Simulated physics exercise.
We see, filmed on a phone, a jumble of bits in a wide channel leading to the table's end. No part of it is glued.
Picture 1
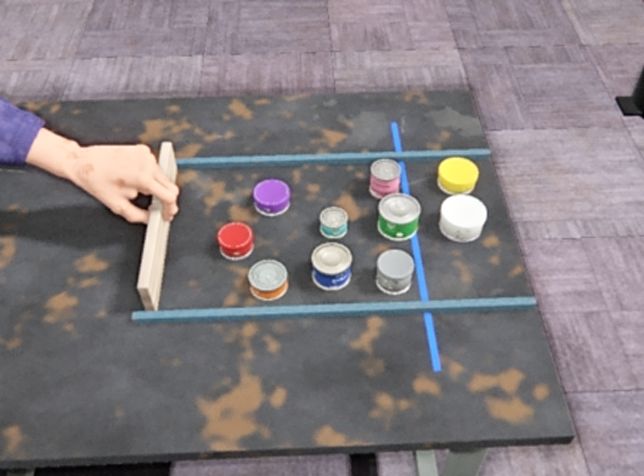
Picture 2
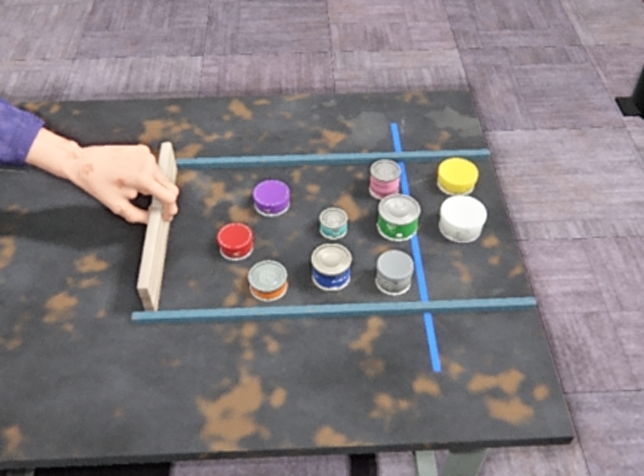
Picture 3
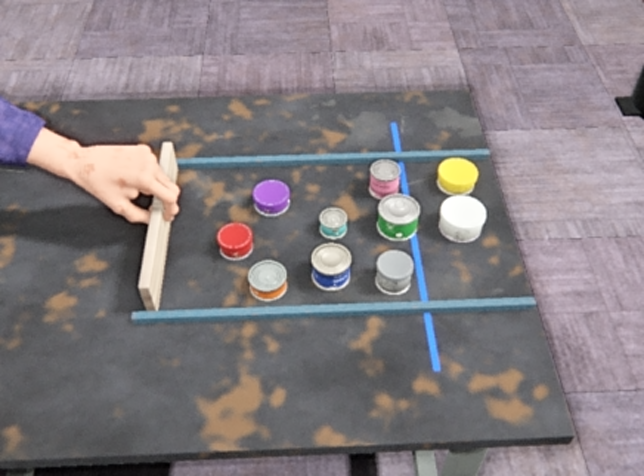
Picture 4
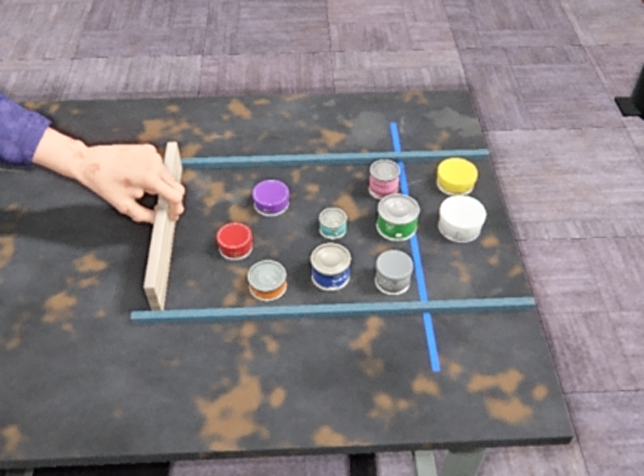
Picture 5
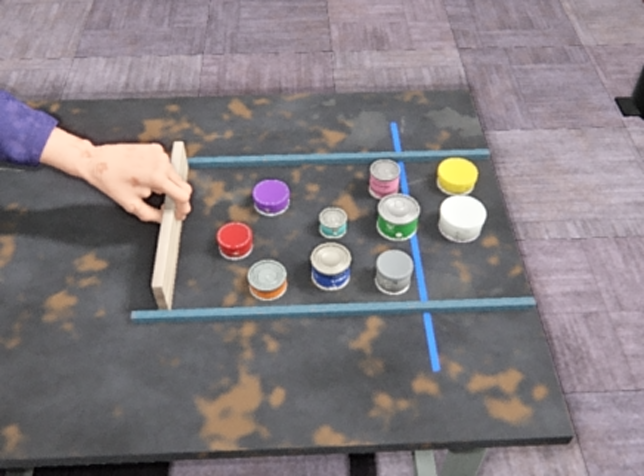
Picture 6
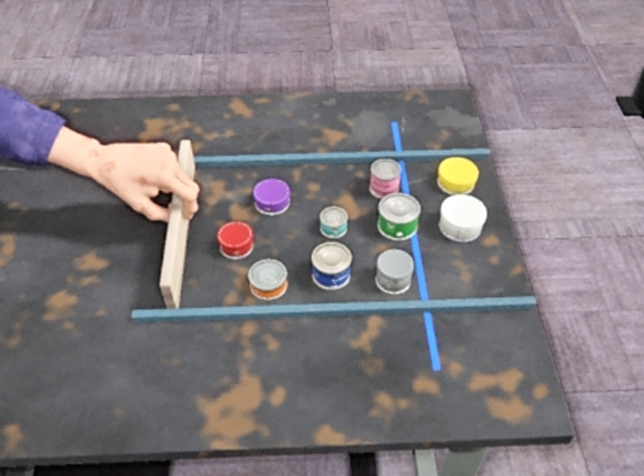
A hand gripping an upright wooden board at the left of a dark, brown-blotched table keeps it still at first, then slides it slightly right between two parallel strips. The scattered colourful tins ahead of it, some near a blue line of tape, stay in place, untouched by the board.
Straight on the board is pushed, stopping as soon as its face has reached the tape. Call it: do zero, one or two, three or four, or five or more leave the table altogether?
Zero.
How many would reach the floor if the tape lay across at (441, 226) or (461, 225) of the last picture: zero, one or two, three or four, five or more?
The first spot gives one or two, the second gives just one or two.
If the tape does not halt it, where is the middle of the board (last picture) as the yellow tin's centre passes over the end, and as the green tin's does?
The middle is at (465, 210) when it's the yellow tin, and at (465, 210) when it's the green tin.
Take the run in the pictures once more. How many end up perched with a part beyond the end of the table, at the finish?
1.
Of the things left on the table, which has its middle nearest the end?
It's the white tin that is foremost.
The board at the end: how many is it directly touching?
The count comes out at 4.
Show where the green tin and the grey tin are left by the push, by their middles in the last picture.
Roughly (457, 212); the other one roughly (478, 281).
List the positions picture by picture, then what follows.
In the first frame, yellow tin (457, 177); white tin (462, 219); green tin (398, 217); board (160, 222); tape (412, 227).
In the second frame, white tin (462, 220); pink tin (385, 180).
In the third frame, green tin (398, 218); blue pot (331, 267).
In the fourth frame, yellow tin (456, 177); grey tin (394, 273).
In the fifth frame, white tin (461, 219); purple tin (271, 198).
In the sixth frame, yellow tin (457, 177); white tin (462, 219); green tin (398, 217); board (179, 220); tape (412, 227).
Soon after, none off yet; yellow tin at rest near (457, 177); white tin at rest near (462, 219); green tin at rest near (398, 217).
Then, none off yet; yellow tin at rest near (457, 177); white tin at rest near (462, 219); green tin moved a little near (416, 214).
At rest, the number that fall off is zero.
